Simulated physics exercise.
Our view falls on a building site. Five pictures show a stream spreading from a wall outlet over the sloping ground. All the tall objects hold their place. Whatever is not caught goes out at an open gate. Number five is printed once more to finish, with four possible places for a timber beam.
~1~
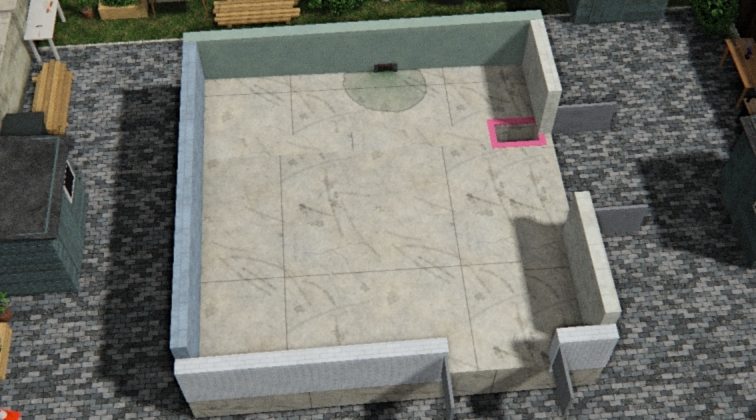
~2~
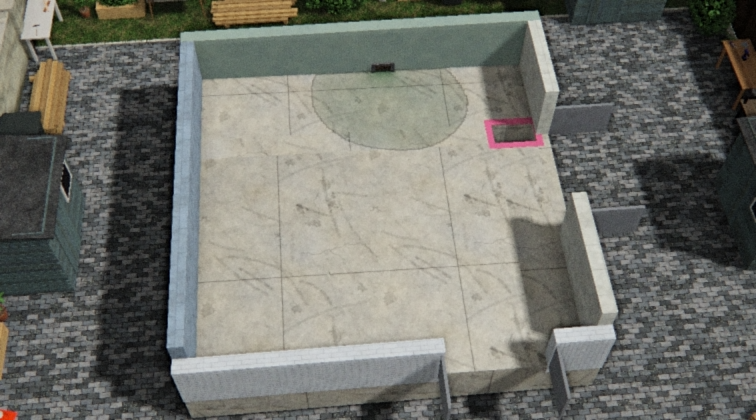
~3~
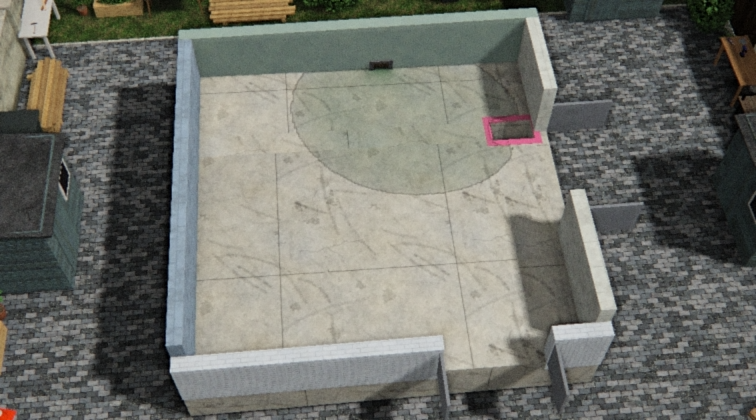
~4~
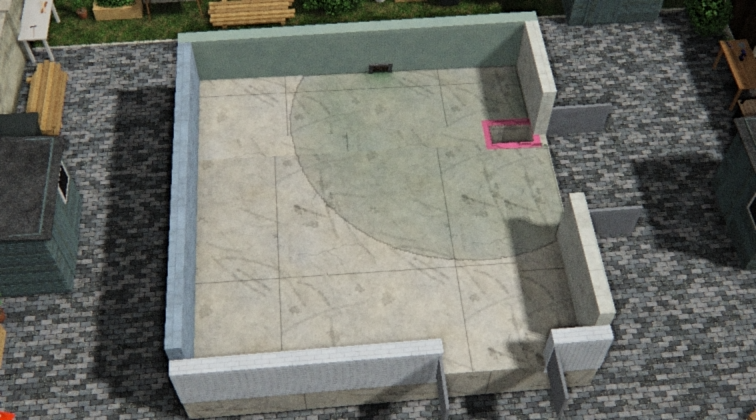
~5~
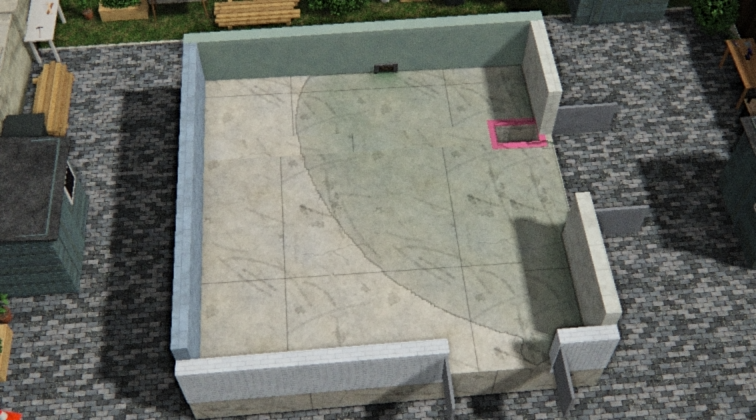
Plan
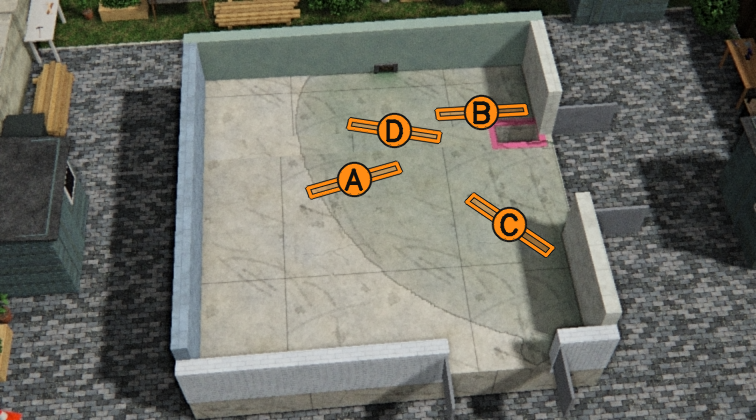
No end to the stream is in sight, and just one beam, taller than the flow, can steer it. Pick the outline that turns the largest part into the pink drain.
Use place D.
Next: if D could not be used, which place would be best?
That would be A.
On the marked copy, A from (309, 192) to (398, 167); B from (437, 114) to (525, 109); C from (470, 198) to (549, 251); D from (349, 123) to (438, 137).
If A is chosen, about 35 % of the stream goes into the pink drain, about 65 % out by the gates.
If B is chosen, about 21 % of the stream goes into the pink drain, about 79 % out by the gates.
If C is chosen, about 25 % of the stream goes into the pink drain, about 75 % out by the gates.
If D is chosen, about 61 % of the stream goes into the pink drain, about 39 % out by the gates.
